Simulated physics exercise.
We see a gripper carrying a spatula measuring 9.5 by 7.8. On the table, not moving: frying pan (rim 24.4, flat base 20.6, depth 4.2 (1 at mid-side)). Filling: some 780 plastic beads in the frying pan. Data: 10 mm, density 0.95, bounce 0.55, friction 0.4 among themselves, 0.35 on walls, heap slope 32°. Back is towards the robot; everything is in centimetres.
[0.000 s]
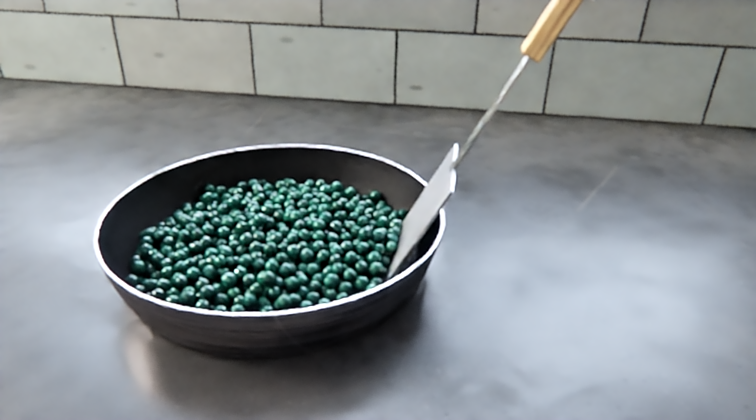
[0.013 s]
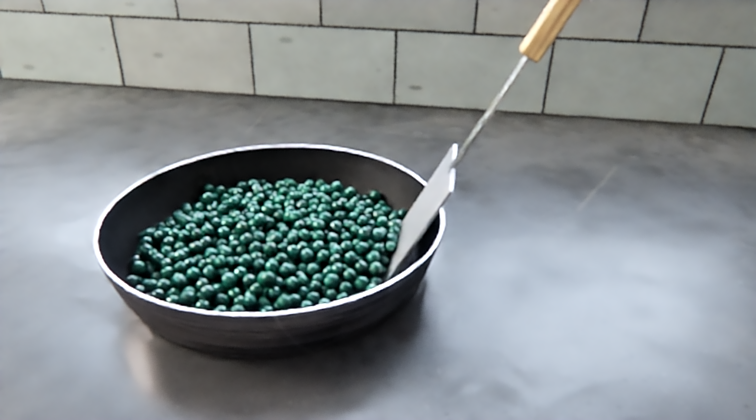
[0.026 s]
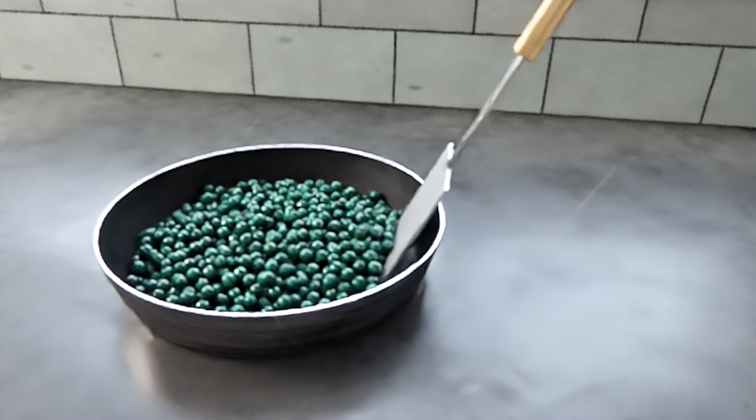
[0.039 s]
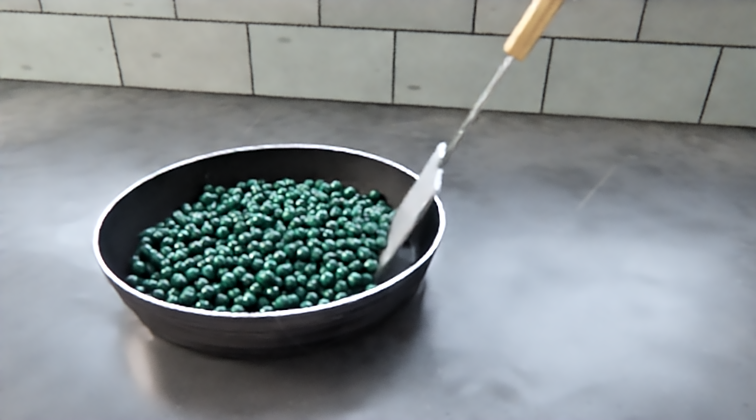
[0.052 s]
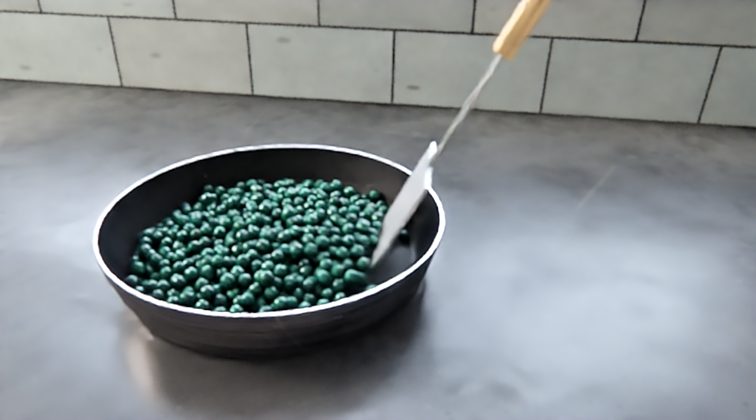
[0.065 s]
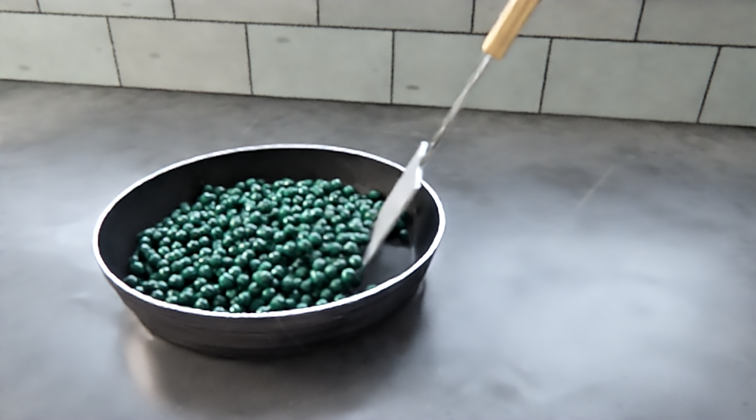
A spatula with a wooden handle slid slowly leftward from the right side of a dark frying pan, pushing into a heap of dark green beads and baring a small patch of the pan behind it.
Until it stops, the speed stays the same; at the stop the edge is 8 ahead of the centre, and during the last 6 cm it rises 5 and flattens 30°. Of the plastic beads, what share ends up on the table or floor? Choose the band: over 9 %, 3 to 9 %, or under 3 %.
3 to 9 %.
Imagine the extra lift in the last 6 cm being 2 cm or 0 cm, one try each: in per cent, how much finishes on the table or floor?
Close to 0 and 0 percent respectively.
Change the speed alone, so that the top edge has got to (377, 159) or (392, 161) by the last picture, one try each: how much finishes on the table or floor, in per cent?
I'd estimate close to 20 and 15 in a hundred.
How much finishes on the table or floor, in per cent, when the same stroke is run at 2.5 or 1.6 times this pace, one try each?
Roughly 20 per cent on the first try and 15 per cent on the second.
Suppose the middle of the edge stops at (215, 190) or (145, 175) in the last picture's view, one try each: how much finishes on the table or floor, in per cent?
The two tries give near 0 and near 15 in a hundred.
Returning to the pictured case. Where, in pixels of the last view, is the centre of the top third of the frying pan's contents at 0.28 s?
It is centred at roughly (207, 217).
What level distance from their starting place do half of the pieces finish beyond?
Level distance of around 2 cm.
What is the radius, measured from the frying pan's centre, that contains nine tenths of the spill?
Around 40 centimetres from the centre.
After 0.17 s, sloping 63°, highest piece 5 above the table; 775 in the frying pan.
After 0.28 s, sloping 51°, highest piece 6 above the table; 775 in the frying pan.
After 0.53 s, sloping 33°, highest piece 5 above the table; 738 in the frying pan, 37 on the table or floor.
After 1.58 s, sloping 33°, highest piece 5 above the table; 738 in the frying pan, 37 on the table or floor.
In the end, 738 in the frying pan, 37 on the table or floor. That is 5 % on the table or floor.
